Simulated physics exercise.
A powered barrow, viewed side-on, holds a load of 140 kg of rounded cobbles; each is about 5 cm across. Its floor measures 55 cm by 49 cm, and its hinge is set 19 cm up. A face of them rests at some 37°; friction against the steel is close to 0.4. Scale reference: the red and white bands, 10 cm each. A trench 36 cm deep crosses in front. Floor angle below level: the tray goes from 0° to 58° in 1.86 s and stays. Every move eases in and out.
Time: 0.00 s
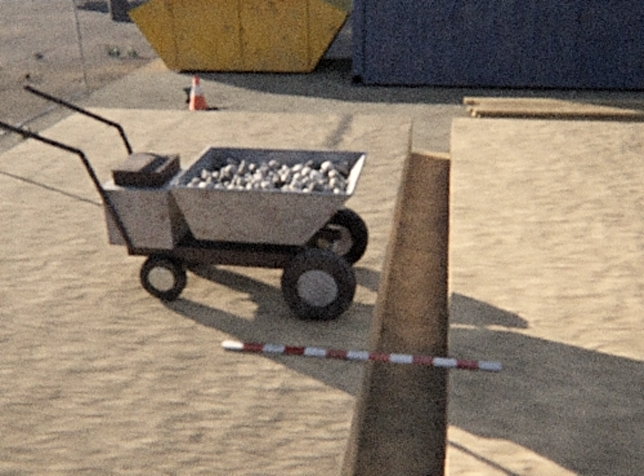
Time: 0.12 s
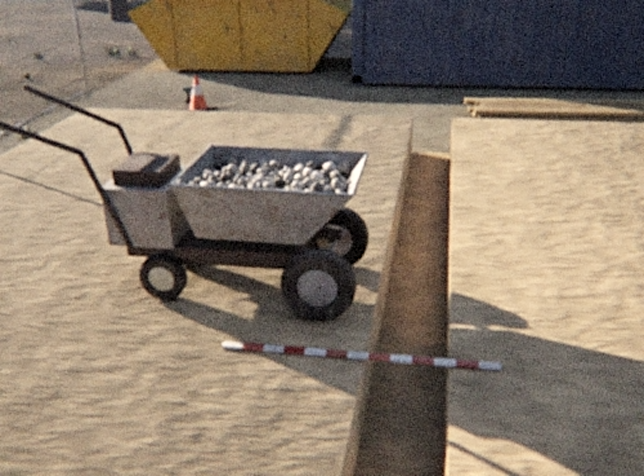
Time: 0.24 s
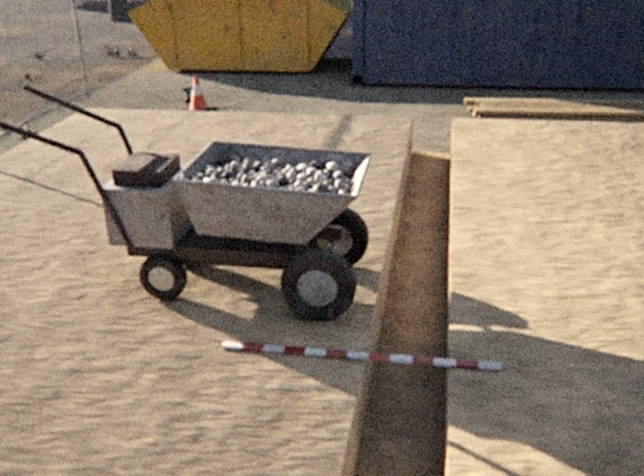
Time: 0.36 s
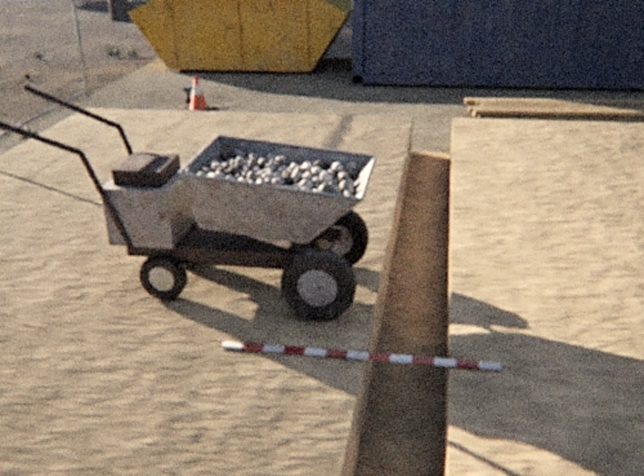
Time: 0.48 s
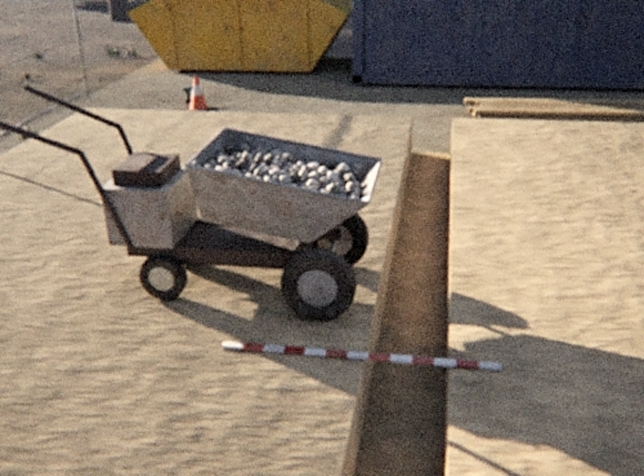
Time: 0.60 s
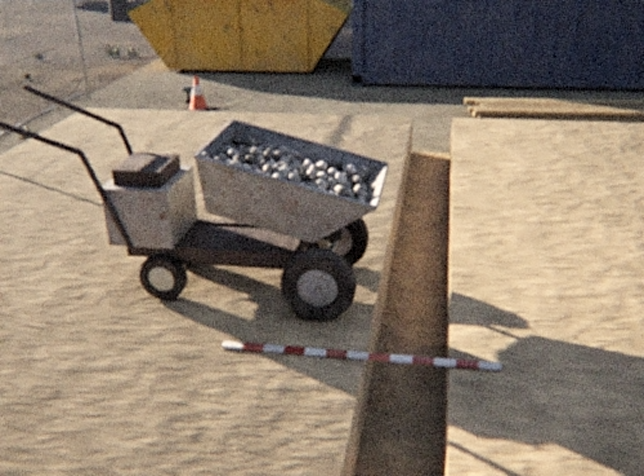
A grey tray of rounded stones on a wheeled barrow tilts gradually down to the right.
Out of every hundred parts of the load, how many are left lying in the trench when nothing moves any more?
Around 43 in every hundred.
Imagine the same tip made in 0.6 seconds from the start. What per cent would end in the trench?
Something close to 25 per cent.
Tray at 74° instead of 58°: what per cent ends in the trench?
Then about 45 per cent.
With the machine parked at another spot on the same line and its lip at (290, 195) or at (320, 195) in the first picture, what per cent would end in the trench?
75 and 70 %.
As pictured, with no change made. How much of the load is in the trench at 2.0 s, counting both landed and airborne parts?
Close to 10 per cent at that time.
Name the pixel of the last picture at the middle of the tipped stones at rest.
Centre estimate: Around (443, 336).
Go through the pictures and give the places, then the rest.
In the first frame, the tray is at 0°, its lip at (351, 195); the top of the load is at (282, 172).
In the second frame, the tray is at 1°, its lip at (353, 196); the top of the load is at (279, 172); the stones move at 0.1 m/s on average.
In the third frame, the tray is at 3°, its lip at (356, 197); the top of the load is at (261, 169); the stones move at 0.2 m/s on average.
The fourth frame shows lip at (362, 200), floor tilted 6°, highest stones at (250, 164); the stones move at 0.3 m/s on average.
The fifth frame shows lip at (369, 203), floor tilted 10°, highest stones at (248, 159); the stones move at 0.3 m/s on average.
In the sixth frame, the tray is at 14°, its lip at (377, 208); the top of the load is at (251, 151); the stones move at 0.4 m/s on average.
After 1.4 s the floor is at 49°; 100 % in the tray; the foremost stones are at (413, 237).
After 2.0 s the floor is at 58°; 77 % in the tray, 10 % in the trench, 13 % past the trench; the foremost stones are at (498, 310).
After 2.3 s the floor is at 58°; 52 % in the tray, 15 % in the trench, 33 % past the trench; the foremost stones are at (558, 316).
After 4.3 s the floor is at 58°; 21 % in the tray, 43 % in the trench, 35 % past the trench; the foremost stones are at (597, 310).
